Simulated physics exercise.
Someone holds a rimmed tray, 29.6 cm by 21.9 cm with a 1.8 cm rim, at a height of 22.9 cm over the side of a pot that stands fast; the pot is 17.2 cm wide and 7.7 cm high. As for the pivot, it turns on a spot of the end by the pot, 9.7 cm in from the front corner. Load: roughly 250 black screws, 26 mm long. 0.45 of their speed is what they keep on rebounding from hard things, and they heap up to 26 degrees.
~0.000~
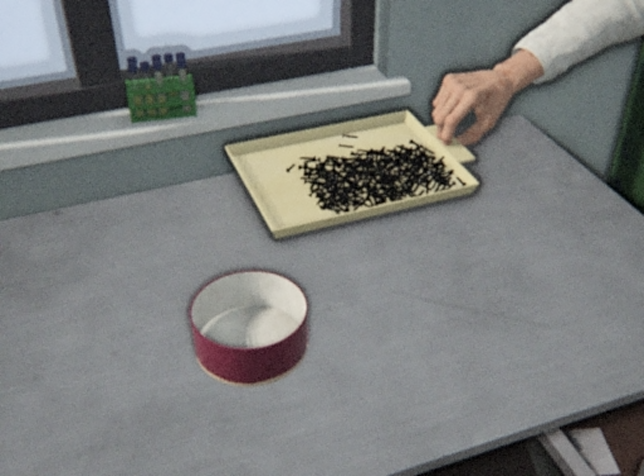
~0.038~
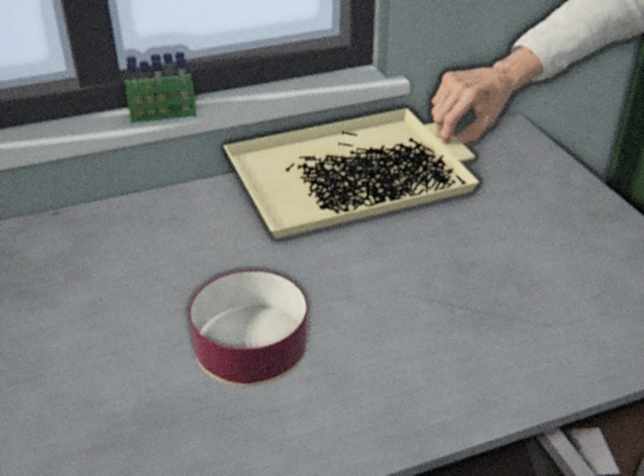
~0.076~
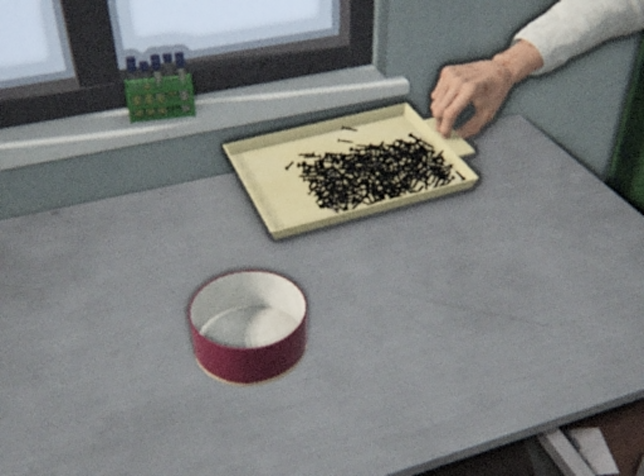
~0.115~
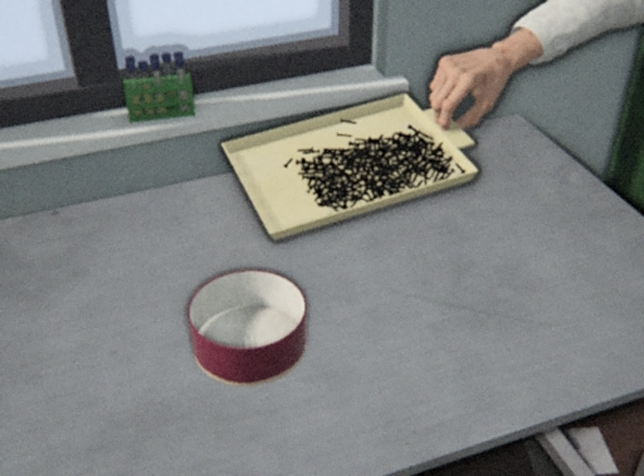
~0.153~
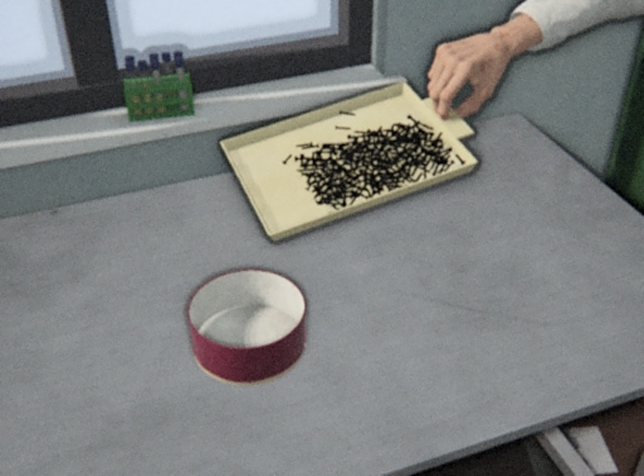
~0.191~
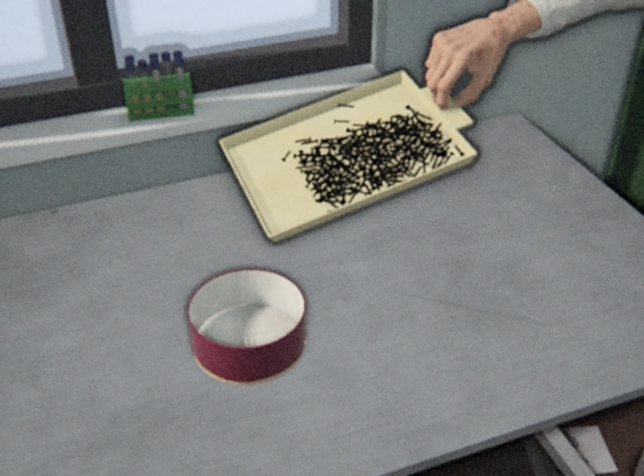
On a grey tabletop, a hand slowly raises the far edge of a cream tray of black screws.
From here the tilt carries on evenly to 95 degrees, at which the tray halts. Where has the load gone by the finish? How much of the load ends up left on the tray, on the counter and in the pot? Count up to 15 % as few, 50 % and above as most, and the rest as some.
My estimate: Left on the tray few, counter some, pot most.
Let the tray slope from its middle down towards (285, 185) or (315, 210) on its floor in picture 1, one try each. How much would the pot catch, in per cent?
About 45 and 80 per cent.
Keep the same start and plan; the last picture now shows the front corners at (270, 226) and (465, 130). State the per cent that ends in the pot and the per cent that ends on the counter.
Pot 25, counter 75.
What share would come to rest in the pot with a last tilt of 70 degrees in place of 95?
Around 65 per cent, then.
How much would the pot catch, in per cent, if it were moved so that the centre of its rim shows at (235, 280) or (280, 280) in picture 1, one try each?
Some 15 and 10 per cent.
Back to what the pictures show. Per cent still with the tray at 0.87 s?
Estimate: About 10 percent.
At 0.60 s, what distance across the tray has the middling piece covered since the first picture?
9 cm.
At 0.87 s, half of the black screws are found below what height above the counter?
I'd say near 10 cm.
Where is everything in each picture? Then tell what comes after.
The first frame shows tray tilt 0 degrees, front corners at (276, 227) and (473, 182); middle of the pieces at (377, 175); pot at (249, 308).
The second frame shows tray tilt 1 degrees, front corners at (275, 227) and (472, 180); middle of the pieces at (377, 174).
The third frame shows tray tilt 2 degrees, front corners at (274, 228) and (472, 176); middle of the pieces at (376, 171).
The fourth frame shows tray tilt 5 degrees, front corners at (273, 229) and (471, 169), lowest corner left front; middle of the pieces at (375, 166).
The fifth frame shows tray tilt 9 degrees, front corners at (273, 230) and (471, 160), lowest corner left front; middle of the pieces at (374, 160).
The sixth frame shows tray tilt 13 degrees, front corners at (272, 232) and (470, 152), lowest corner left front; middle of the pieces at (373, 154); pot at (247, 306). Its pace works out near 100 degrees a second.
Then, at 0.60 s, tilt 53 degrees; the tray holds 100 %, the pot 0 %.
Then, at 0.87 s, tilt 79 degrees; the tray holds 10 %, the pot 30 %.
After 1.24 s, tilt 95 degrees; the tray holds 0 %, the pot 70 %.
At rest (2.0 s), tray 0 %, counter 30 %, pot 70 %.
